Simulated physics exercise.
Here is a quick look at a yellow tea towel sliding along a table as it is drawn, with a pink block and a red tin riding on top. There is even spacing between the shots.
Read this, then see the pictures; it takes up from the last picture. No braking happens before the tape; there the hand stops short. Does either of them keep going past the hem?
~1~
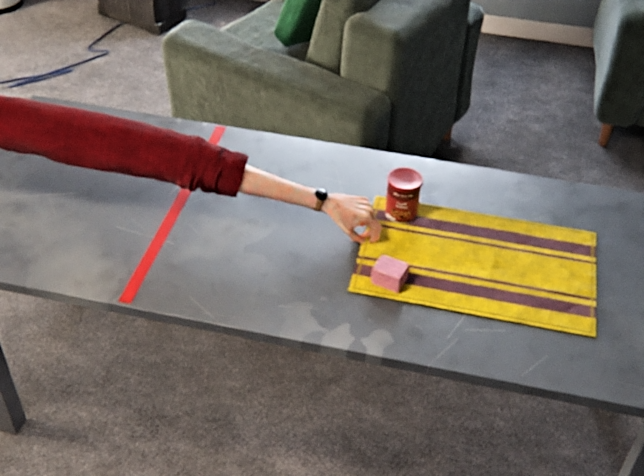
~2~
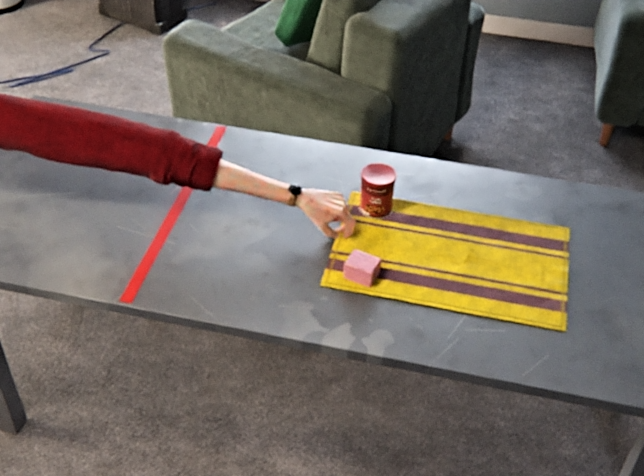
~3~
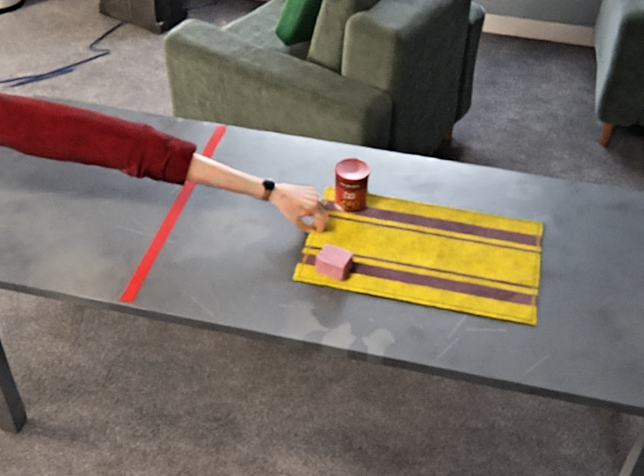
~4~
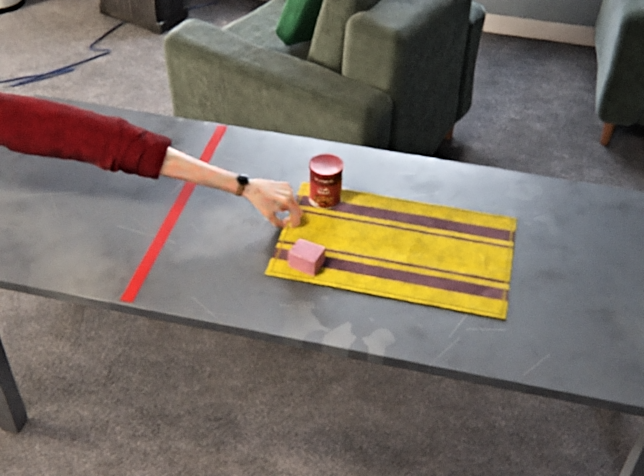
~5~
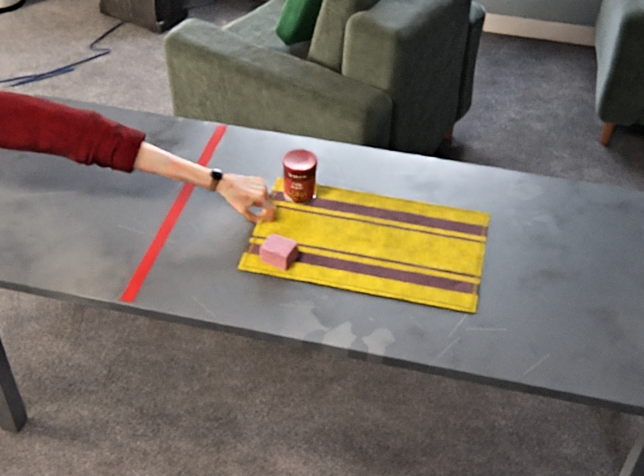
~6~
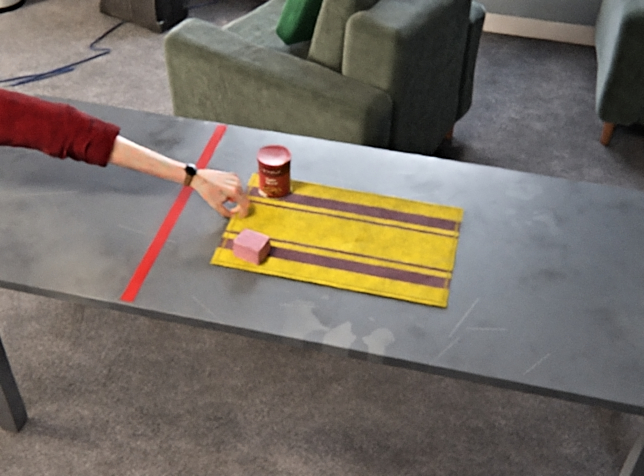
Pink block: Yes, it goes past. Red tin: Yes, it goes past.
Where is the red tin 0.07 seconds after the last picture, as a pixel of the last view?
Position at that time: (239, 166).
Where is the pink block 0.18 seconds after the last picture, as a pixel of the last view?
Near (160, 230).
Then, 0.07 s on from there, hem short of the tape; pink block on the cloth near (214, 240); red tin on the cloth near (239, 166).
Then, 0.18 s on from there, hem at the tape; pink block ahead of the hem near (160, 230); red tin ahead of the hem near (188, 158).
In the end, hem at the tape; pink block ahead of the hem near (113, 222); red tin ahead of the hem near (143, 152). The pink block leaves the cloth and the red tin shoots off the front.
